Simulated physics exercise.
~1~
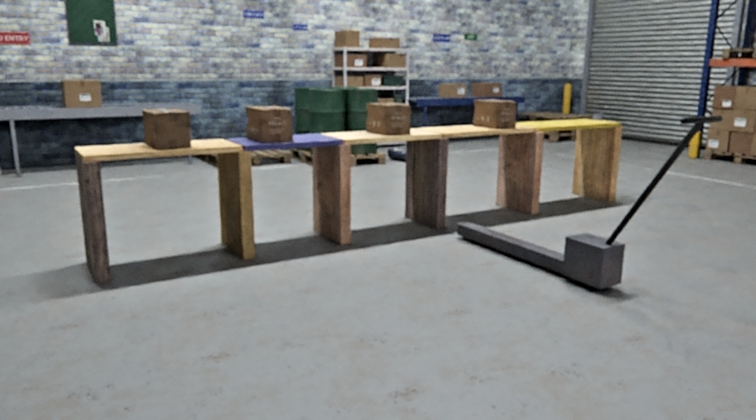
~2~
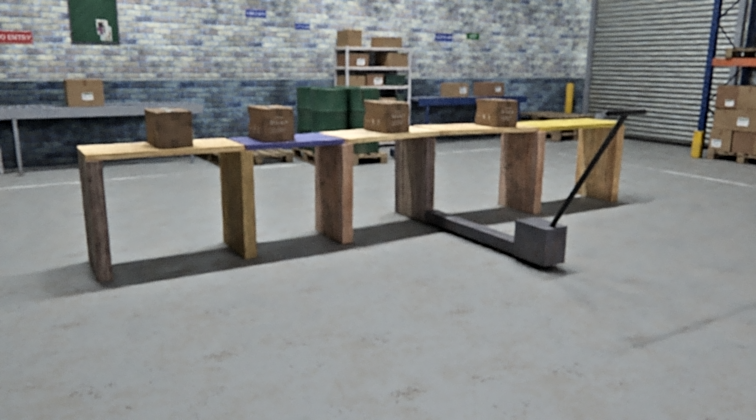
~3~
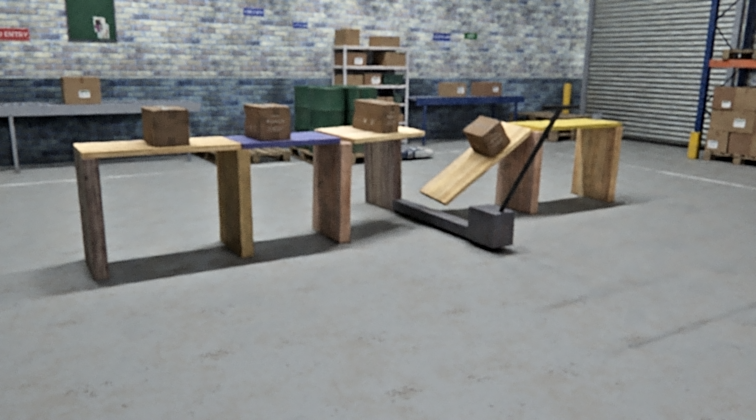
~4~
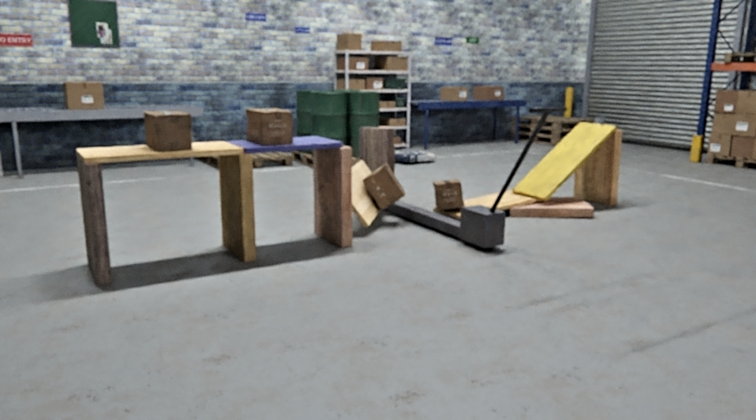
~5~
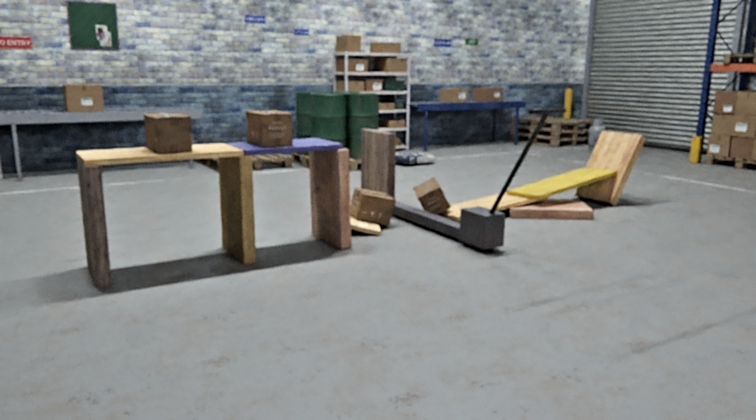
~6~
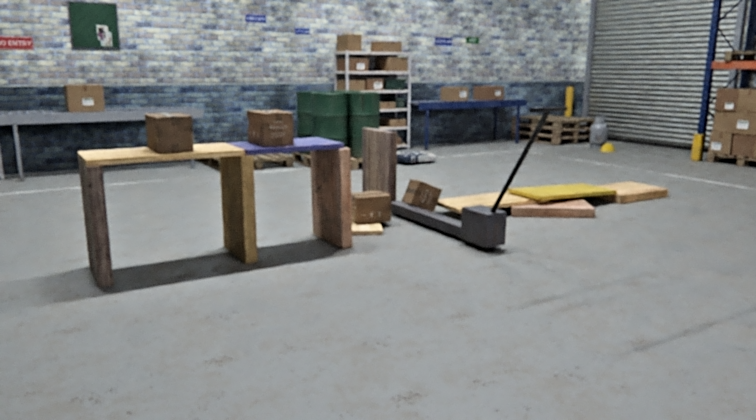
The right side of a long row of wooden boards on upright slabs collapsed after a low jack slid left into one support, spilling two cartons and dropping the yellow board to the floor, while the blue board and the left end stayed standing.
